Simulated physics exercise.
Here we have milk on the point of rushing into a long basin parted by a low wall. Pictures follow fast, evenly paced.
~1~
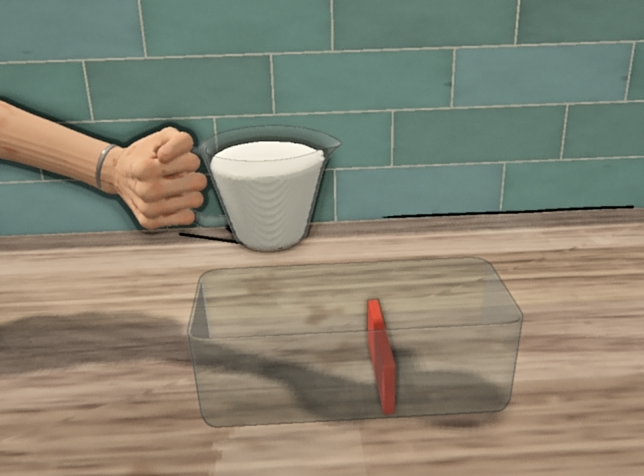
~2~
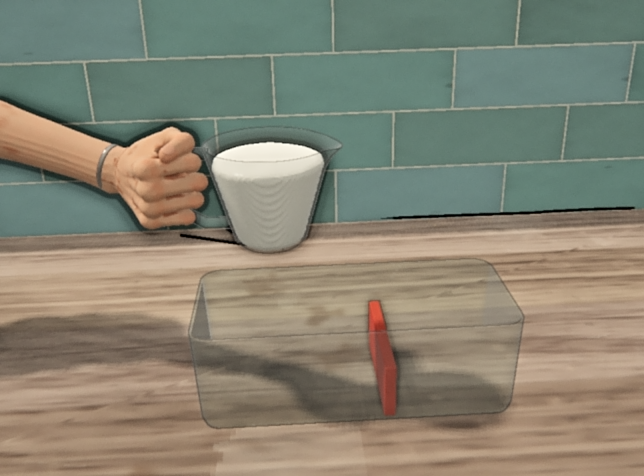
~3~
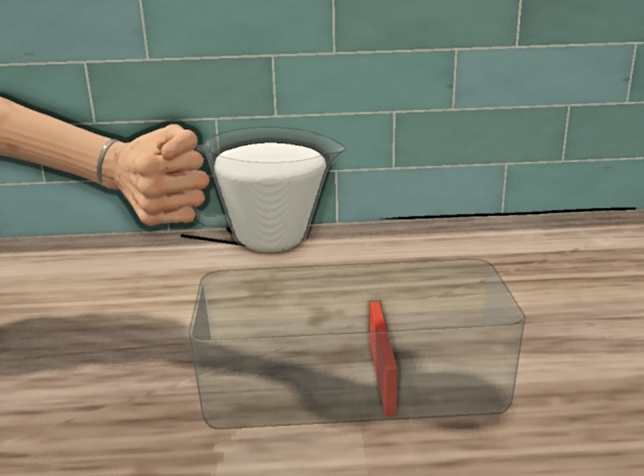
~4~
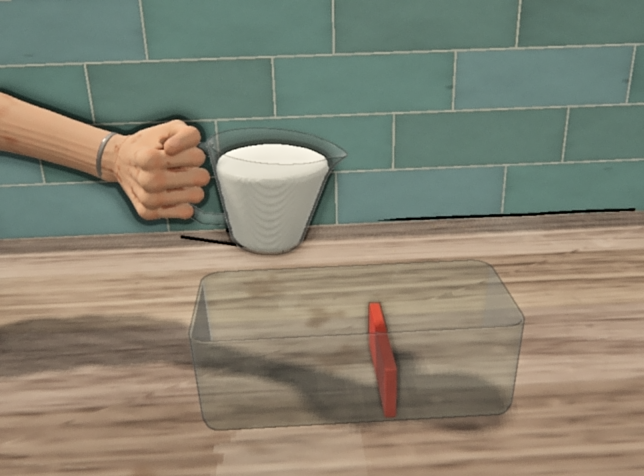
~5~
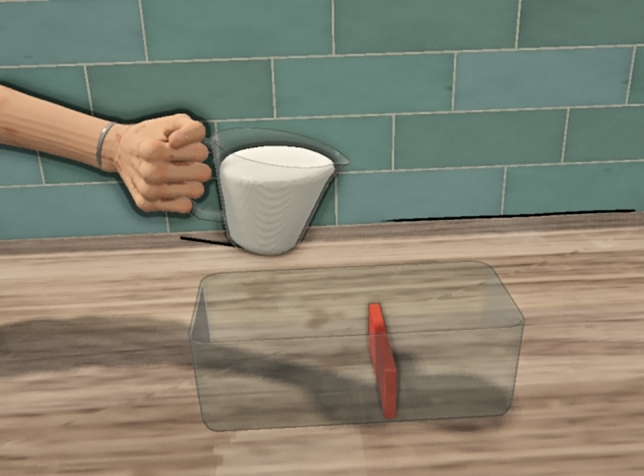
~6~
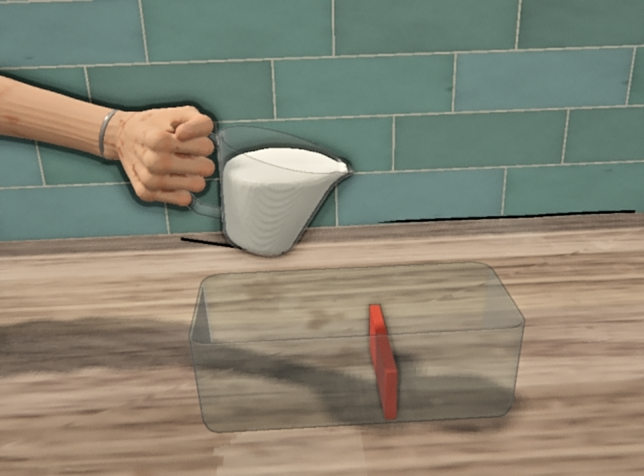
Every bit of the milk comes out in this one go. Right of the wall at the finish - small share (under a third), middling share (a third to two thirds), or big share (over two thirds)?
Middling.
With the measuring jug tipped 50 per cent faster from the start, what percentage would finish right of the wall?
It comes to around 40 per cent.
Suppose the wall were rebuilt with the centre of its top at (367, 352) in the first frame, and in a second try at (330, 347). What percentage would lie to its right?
About 75 per cent on the first try, and 95 per cent on the second.
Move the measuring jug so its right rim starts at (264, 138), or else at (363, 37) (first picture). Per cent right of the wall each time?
About 0 per cent, then about 85 per cent.
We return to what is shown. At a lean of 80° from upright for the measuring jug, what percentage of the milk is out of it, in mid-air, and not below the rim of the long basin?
Around 25 percent.
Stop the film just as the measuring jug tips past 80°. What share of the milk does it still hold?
About 45 % remains.
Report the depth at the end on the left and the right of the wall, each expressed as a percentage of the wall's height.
I get 10 % for the left and 30 % for the right.
A moment on, the measuring jug is tipped on its side and 47 per cent is still to pour, 0 is left of the wall and 29 right of it.
Next, the measuring jug is tipped right over and 1 per cent is still to pour, 39 is left of the wall and 57 right of it.
Then the measuring jug is tipped right over and 0 per cent is still to pour, 41 is left of the wall and 58 right of it.
Later the measuring jug is tipped right over and 0 per cent is still to pour, 41 is left of the wall and 58 right of it.
In the end 41 per cent lies left of the wall, 58 right of it and 1 outside.
